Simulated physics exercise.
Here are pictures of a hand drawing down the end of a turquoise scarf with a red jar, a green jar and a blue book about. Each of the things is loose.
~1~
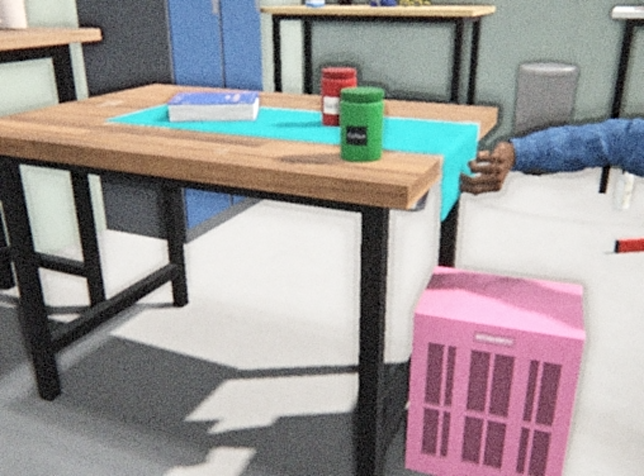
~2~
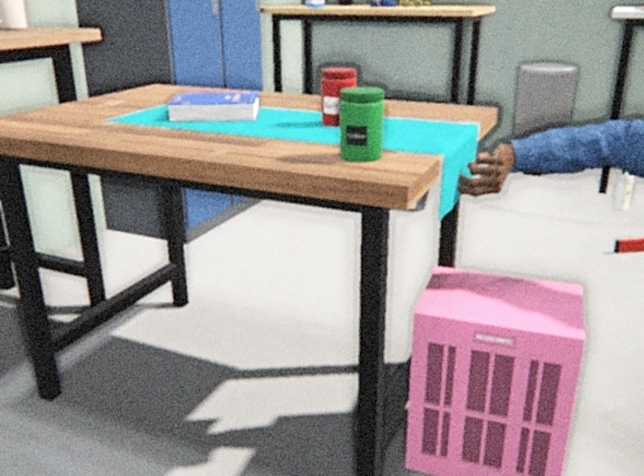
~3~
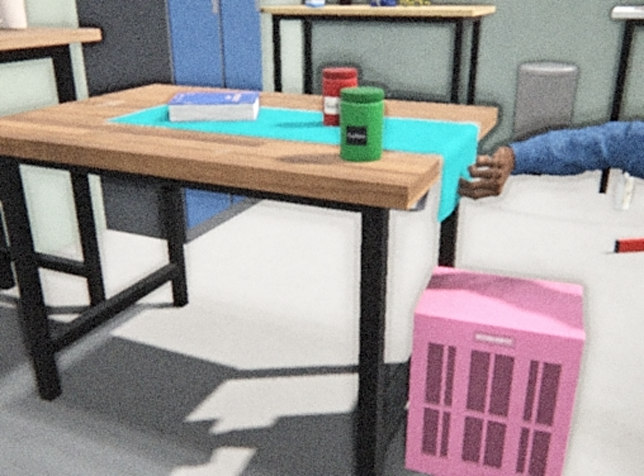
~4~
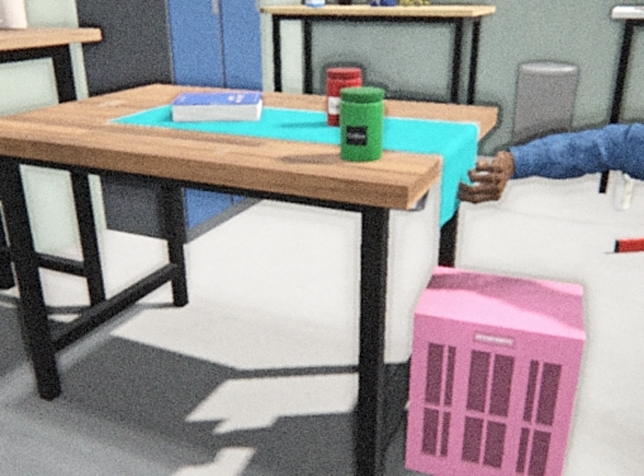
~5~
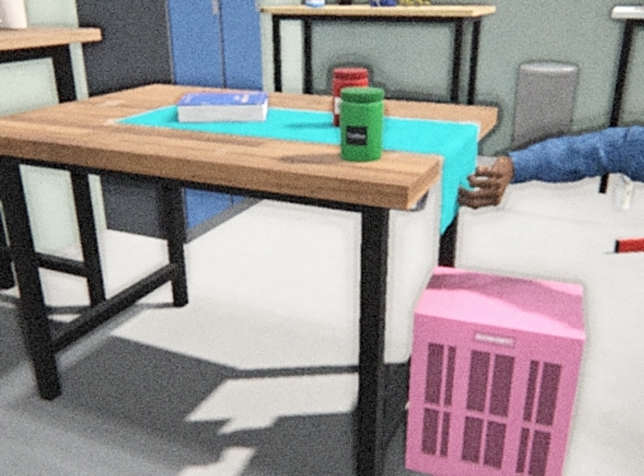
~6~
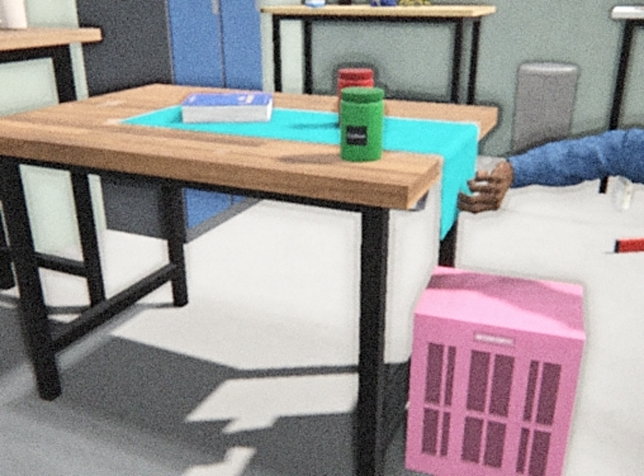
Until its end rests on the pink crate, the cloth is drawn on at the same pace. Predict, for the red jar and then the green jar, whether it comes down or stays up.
My prediction: The red jar stays up; the green jar stays up.
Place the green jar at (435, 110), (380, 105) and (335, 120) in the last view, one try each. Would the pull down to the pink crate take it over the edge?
Try 1: Lost off the top. Try 2: Lost off the top. Try 3: Still in place.
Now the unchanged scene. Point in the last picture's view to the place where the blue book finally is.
(295, 113), about.
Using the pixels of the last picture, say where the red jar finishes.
Around (434, 104).
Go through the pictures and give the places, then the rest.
Scarf end (441, 220); red jar (339, 70); green jar (362, 90); blue book (215, 98); top of the crate (522, 316), in the first frame.
Scarf end (439, 220), far hem (104, 121); green jar (362, 90); green jar stands beside the cloth, in the second frame.
Scarf end (438, 222); red jar (340, 70), in the third frame.
Scarf end (439, 227), far hem (109, 122); green jar (362, 90), in the fourth frame.
Scarf end (441, 234); red jar (350, 70), in the fifth frame.
Scarf end (440, 239), far hem (117, 123); red jar (355, 70); green jar (362, 90); top of the crate (522, 316), in the sixth frame.
Then, 0.48 s past the final frame, hem going down; red jar carried along near (392, 101); green jar still.
Then, 1.04 s past the final frame, hem on the crate; red jar carried along near (434, 104); green jar still.
When it is over, hem on the crate; red jar carried along near (434, 104); green jar still. The red jar stays on the table and the green jar remains up there.
